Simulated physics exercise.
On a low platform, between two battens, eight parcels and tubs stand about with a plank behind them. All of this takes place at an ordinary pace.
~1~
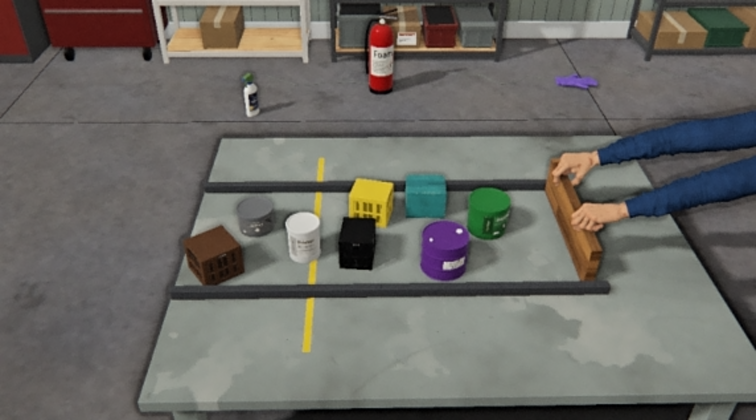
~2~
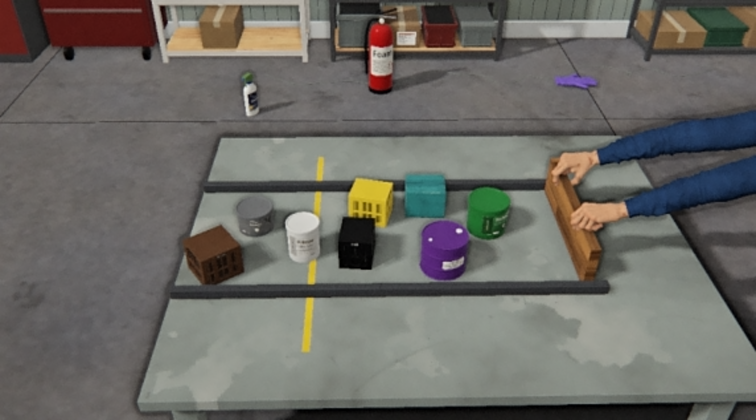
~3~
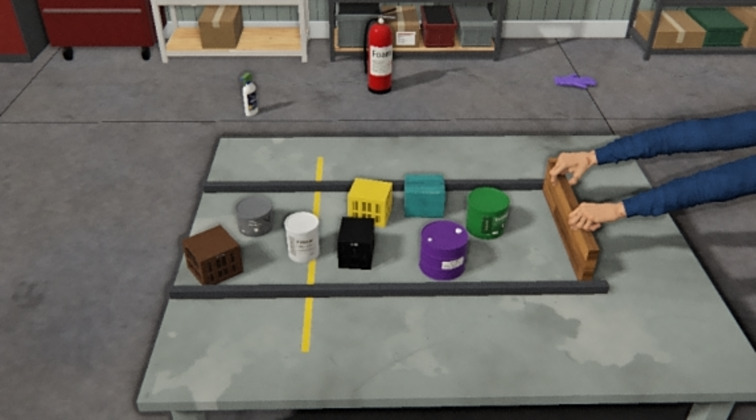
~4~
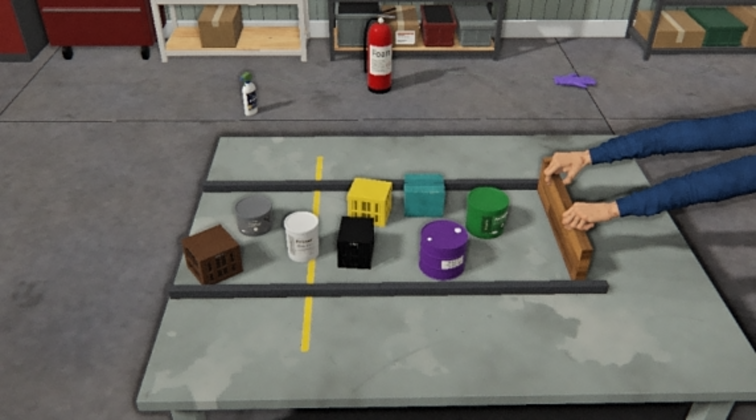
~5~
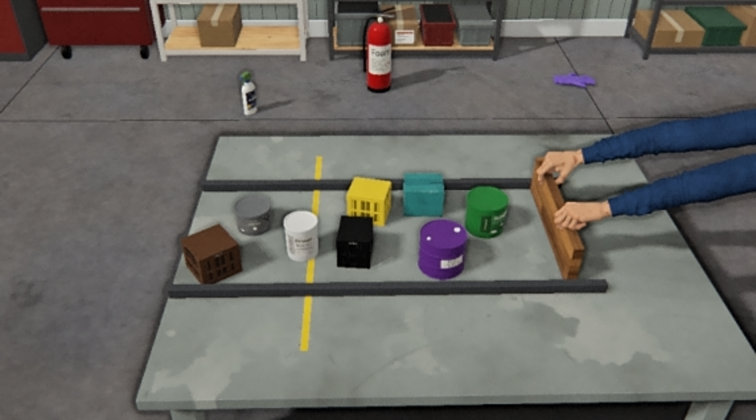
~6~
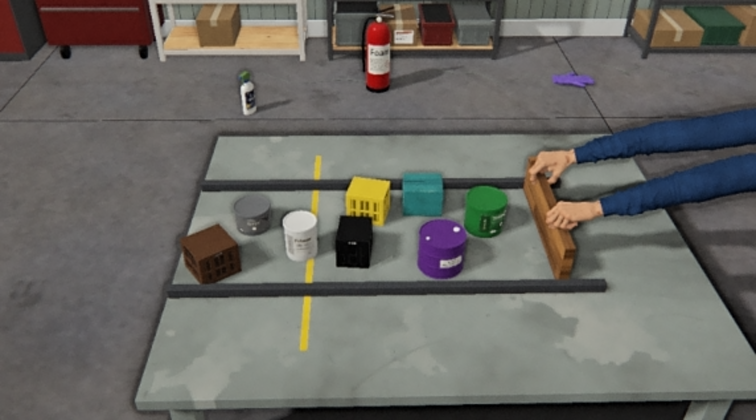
In this clip, two hands slide a wooden plank a short way left between two dark battens on a grey table, toward eight crates, pails and other containers, which stay essentially still around a yellow line.
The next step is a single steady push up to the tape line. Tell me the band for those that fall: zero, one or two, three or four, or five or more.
You'd find the ones that came down come in at none here.
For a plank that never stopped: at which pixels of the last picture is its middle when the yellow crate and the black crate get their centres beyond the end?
(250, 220) and then (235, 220), give or take.
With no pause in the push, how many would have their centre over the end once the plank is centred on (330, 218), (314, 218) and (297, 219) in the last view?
Respectively 0, 0 and 0.
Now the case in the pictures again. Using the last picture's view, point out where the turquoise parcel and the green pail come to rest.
In the last picture the turquoise parcel sits at (295, 194) while the green pail sits at (292, 215).
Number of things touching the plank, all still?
Contact count: 3.
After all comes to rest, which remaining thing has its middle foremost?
The grey pail ends nearest.
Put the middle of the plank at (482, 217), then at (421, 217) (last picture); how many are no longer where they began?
1 at one spot and 4 at the other.
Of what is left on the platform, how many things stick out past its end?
It totals 0.
A little later, none off yet; brown crate at rest near (211, 255); grey pail at rest near (253, 215); white pail at rest near (301, 237).
When it is over, the number that fall off is zero.
